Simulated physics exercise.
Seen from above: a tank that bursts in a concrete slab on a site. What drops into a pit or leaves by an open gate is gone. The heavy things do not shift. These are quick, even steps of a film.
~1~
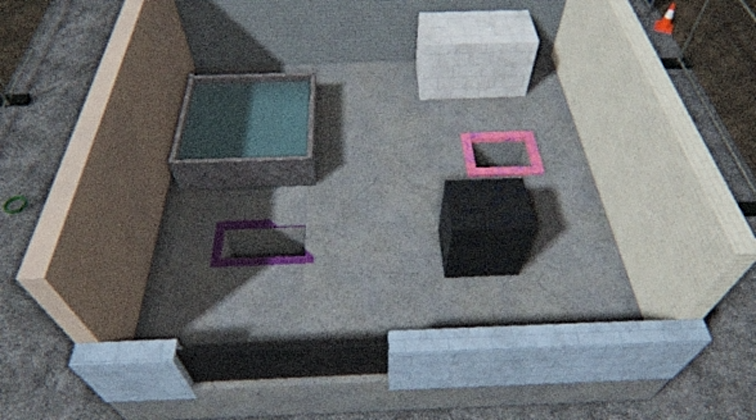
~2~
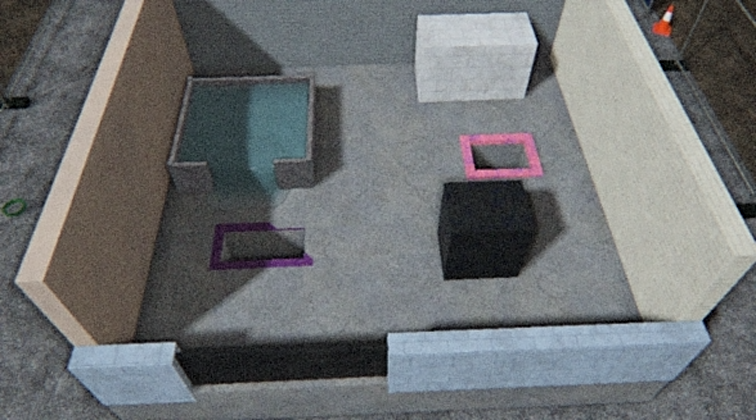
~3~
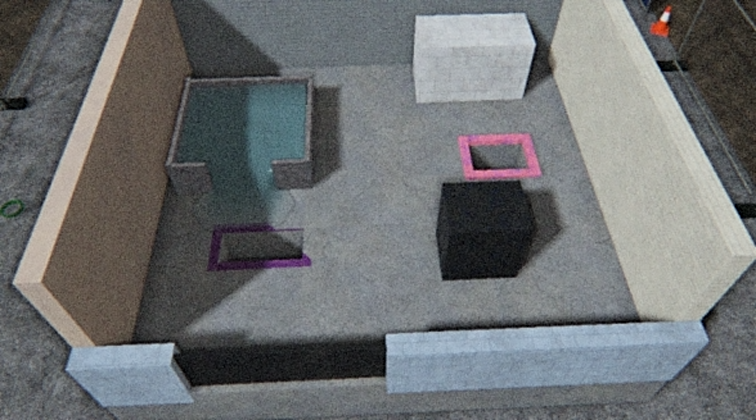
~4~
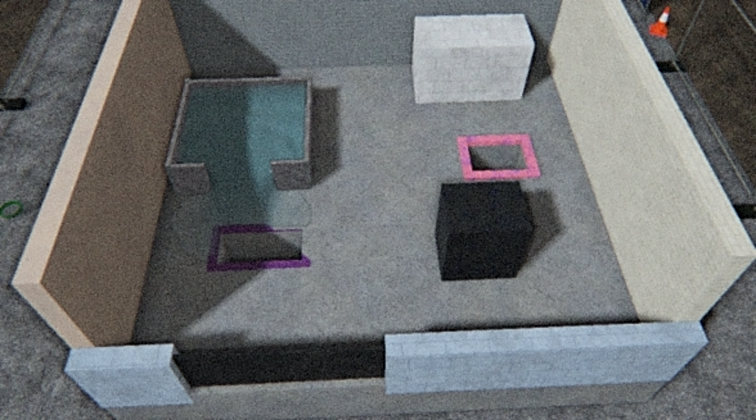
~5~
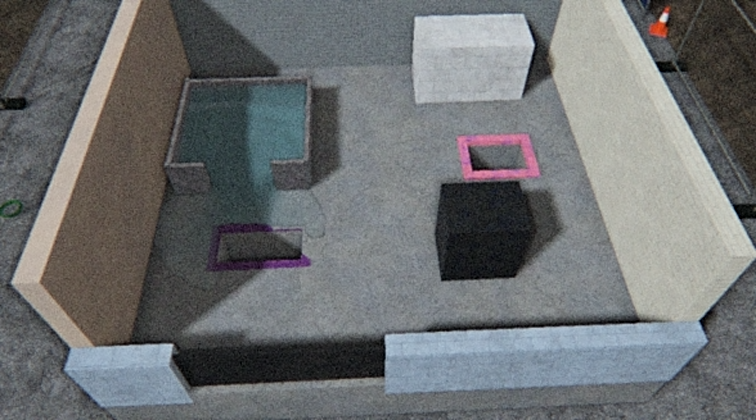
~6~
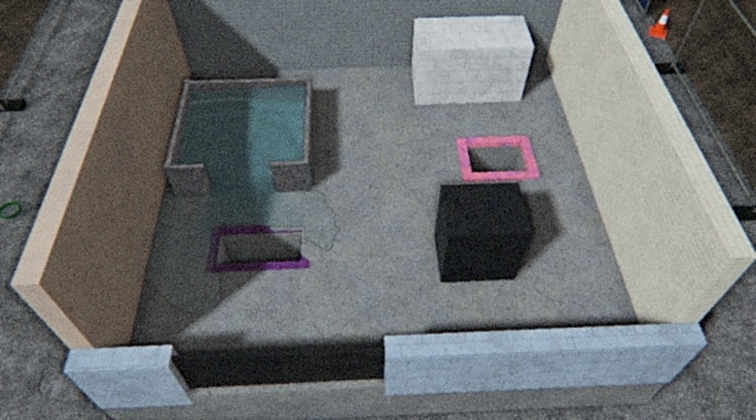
A walled water tank opens at its front, and water spreads toward the purple-edged pit.
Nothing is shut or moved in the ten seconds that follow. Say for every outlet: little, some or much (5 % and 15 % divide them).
In the end: The gate takes less than 5 %; the pink pit takes less than 5 %; the purple pit takes more than 15 %.
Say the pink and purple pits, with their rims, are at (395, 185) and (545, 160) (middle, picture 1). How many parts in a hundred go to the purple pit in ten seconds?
Per cent: Purple 10.
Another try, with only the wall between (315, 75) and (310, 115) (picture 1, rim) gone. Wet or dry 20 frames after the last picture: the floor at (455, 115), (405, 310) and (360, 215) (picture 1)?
In that order: Covered, dry, no water.
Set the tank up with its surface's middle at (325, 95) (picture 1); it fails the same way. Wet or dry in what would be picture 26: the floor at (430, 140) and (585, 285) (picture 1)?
As listed: Clear, awash.
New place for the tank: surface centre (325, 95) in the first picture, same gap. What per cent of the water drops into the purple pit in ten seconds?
Per cent: Purple 40.
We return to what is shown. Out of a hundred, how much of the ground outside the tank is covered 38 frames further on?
Close to 40 %.
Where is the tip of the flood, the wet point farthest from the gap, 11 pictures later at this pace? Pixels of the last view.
Roughly at (122, 378).
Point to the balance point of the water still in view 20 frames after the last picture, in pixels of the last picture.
At about (243, 190).
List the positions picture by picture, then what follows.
The water tank at (248, 119) is whole and still, in the first frame.
Water pours out at (245, 179) and has run to (281, 198), in the second frame.
The front is at (273, 223), out from the gap at (244, 181), in the third frame.
Water pours out at (243, 182) and has run to (206, 255), in the fourth frame.
The front is at (197, 279), out from the gap at (243, 181), in the fifth frame.
The front is at (202, 305), out from the gap at (242, 182), in the sixth frame.
A moment on, water covers 10 % of the floor; the gate 0 %, the pink pit 0 %, the purple pit 17 %.
Next, water covers 15 % of the floor; the gate 0 %, the pink pit 0 %, the purple pit 28 %.
Then, water covers 20 % of the floor; the gate 0 %, the pink pit 0 %, the purple pit 39 %.
Later, water covers 40 % of the floor; the gate 0 %, the pink pit 0 %, the purple pit 53 %.
In the end, water covers 45 % of the floor; the gate 0 %, the pink pit 0 %, the purple pit 64 %.
